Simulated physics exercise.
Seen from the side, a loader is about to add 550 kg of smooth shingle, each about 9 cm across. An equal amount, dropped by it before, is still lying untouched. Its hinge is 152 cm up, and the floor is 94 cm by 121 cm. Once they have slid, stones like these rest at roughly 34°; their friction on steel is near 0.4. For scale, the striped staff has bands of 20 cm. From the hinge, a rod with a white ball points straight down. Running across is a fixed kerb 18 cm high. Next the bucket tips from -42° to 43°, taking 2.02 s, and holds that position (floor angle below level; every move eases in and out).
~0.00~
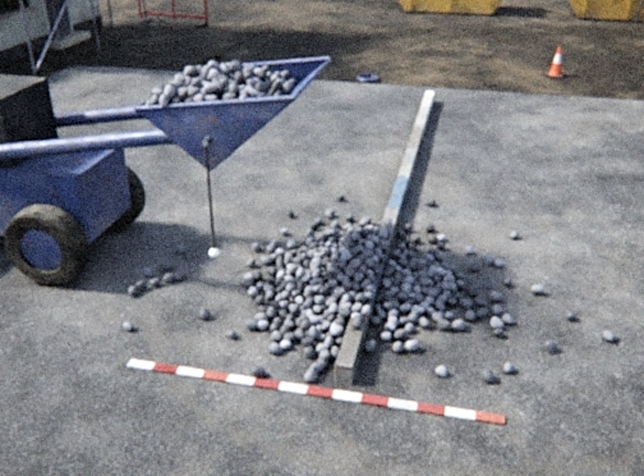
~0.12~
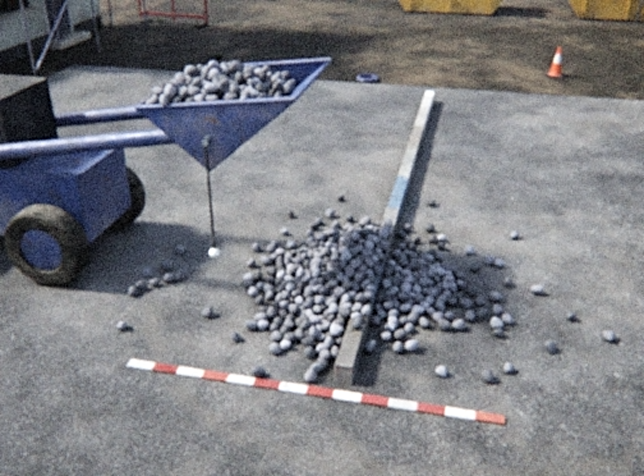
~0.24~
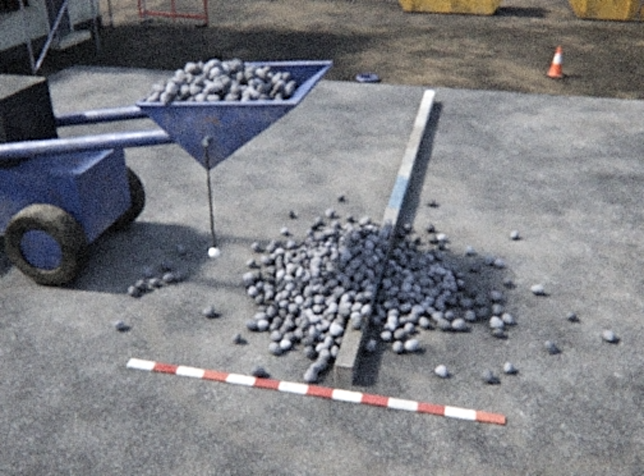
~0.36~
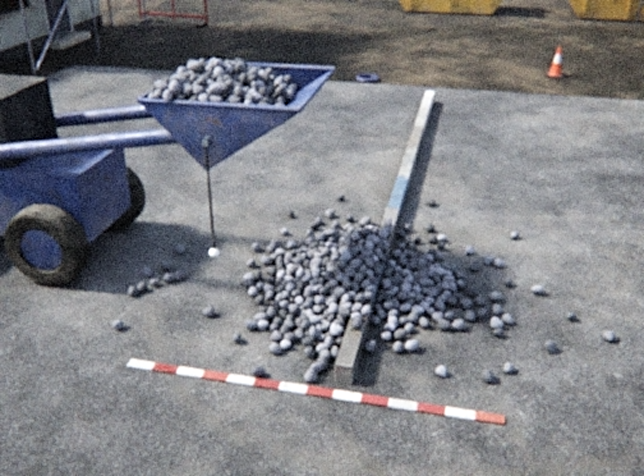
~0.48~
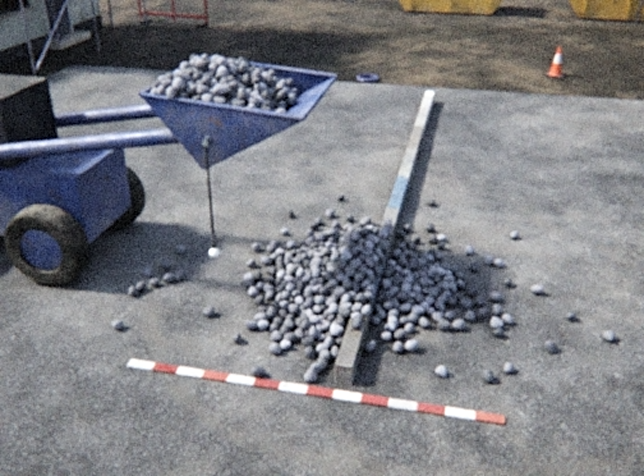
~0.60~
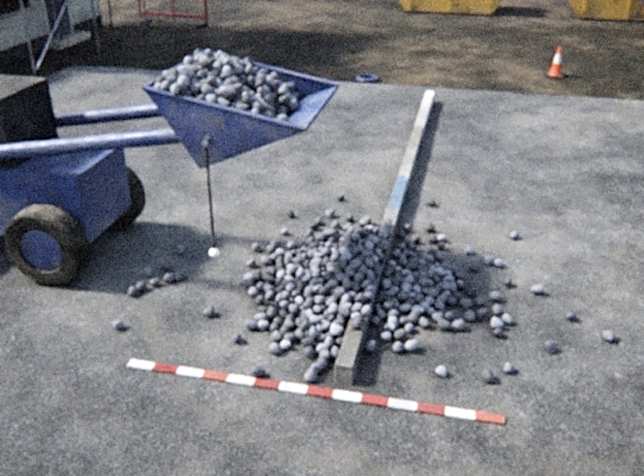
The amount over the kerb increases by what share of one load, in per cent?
By about 26 per cent of a load.
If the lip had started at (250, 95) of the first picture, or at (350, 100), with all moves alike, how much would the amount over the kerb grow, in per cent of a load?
I'd say close to 0 per cent for one and close to 85 per cent for the other, in that order.
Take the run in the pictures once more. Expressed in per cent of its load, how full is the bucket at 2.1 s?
It holds some 10 percent.
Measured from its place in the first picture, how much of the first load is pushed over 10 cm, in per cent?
Roughly 25 percent.
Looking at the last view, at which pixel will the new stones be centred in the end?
(336, 266).
After 1.5 s the floor is at 30°; in per cent of one load, 87 in the bucket, 90 on this side of the kerb, 24 over the kerb; the foremost stones are at (537, 308).
After 2.1 s the floor is at 43°; in per cent of one load, 11 in the bucket, 155 on this side of the kerb, 35 over the kerb; the foremost stones are at (537, 308).
After 2.5 s the floor is at 43°; in per cent of one load, 0 in the bucket, 156 on this side of the kerb, 45 over the kerb; the foremost stones are at (541, 314).
After 5.3 s the floor is at 43°; in per cent of one load, 0 in the bucket, 151 on this side of the kerb, 50 over the kerb; the foremost stones are at (563, 321). Net gain over the kerb, 26.
